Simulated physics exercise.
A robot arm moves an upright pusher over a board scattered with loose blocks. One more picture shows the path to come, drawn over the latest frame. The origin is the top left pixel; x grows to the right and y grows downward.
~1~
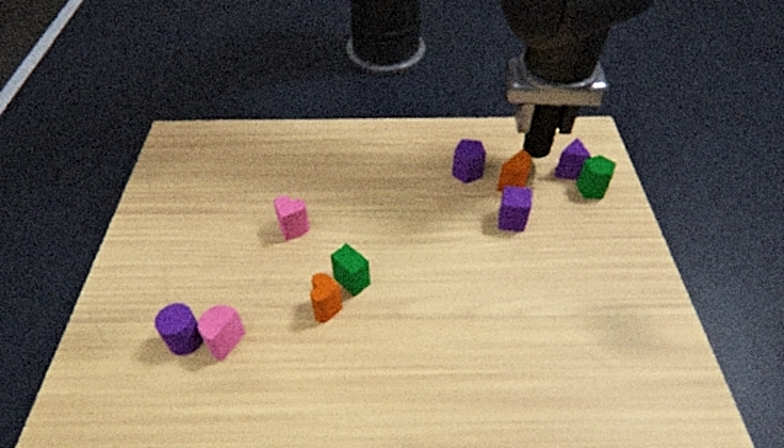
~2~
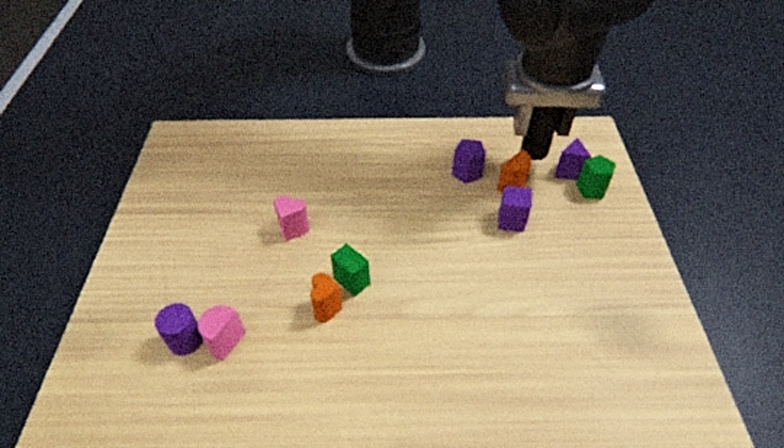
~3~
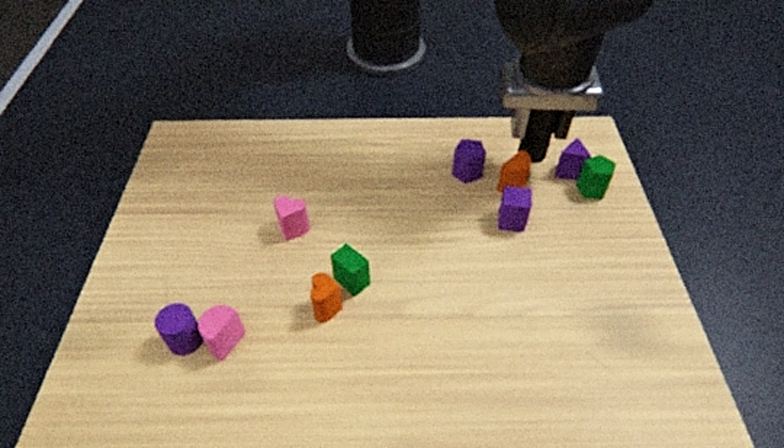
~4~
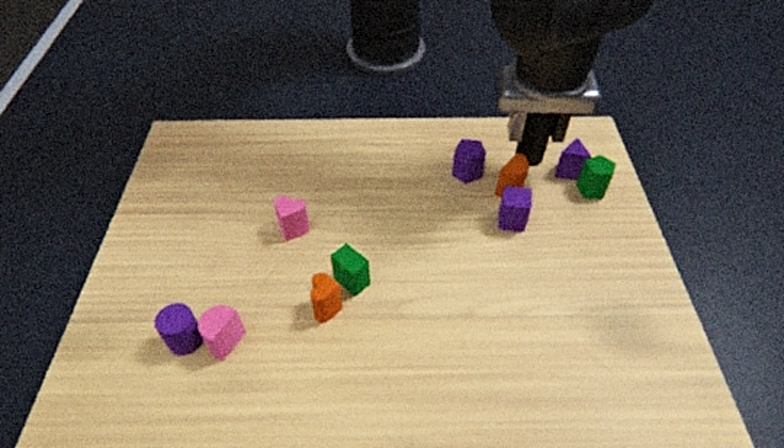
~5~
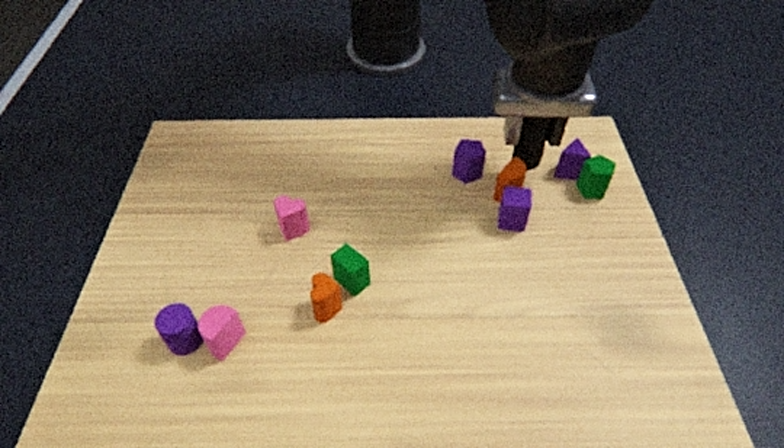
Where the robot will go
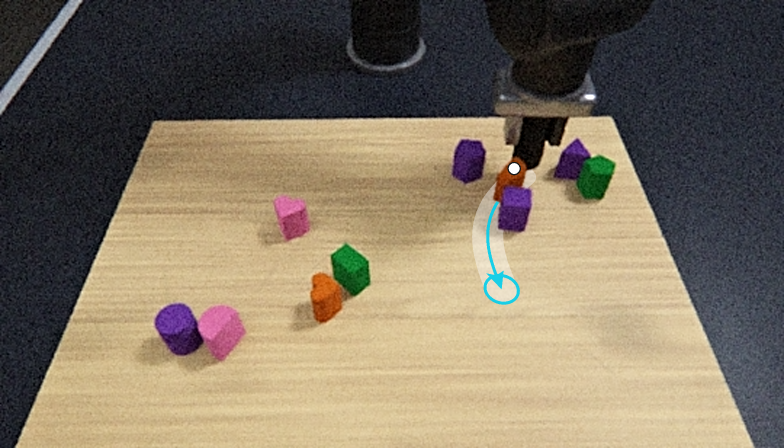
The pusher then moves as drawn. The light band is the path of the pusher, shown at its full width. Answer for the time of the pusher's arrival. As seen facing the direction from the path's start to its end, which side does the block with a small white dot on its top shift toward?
Right-hand side.
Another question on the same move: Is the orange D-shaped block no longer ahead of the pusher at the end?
It seems so.
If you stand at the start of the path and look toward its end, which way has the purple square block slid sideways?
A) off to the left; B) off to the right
A.
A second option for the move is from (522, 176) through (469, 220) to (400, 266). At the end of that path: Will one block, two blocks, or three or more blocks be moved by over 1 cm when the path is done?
Displaced: Two.
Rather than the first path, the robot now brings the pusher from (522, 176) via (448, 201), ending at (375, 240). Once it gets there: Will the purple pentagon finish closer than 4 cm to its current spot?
Yes - that is the case.
The drawn path runs from (522, 176) through (496, 204) and (488, 243) to (502, 289); the dot is on the orange D-shaped block.
On the path given first. One third of the way, pusher (499, 191); orange D-shaped block (486, 200); purple square block (514, 207), turned 65° anticlockwise.
Two thirds of the way, pusher (491, 230); orange D-shaped block (468, 238), turned 25° clockwise; purple square block (524, 232).
At the end, pusher (505, 276); purple pentagon not moved; orange D-shaped block (463, 252), turned 80° clockwise; purple square block (532, 244), turned 200° anticlockwise.
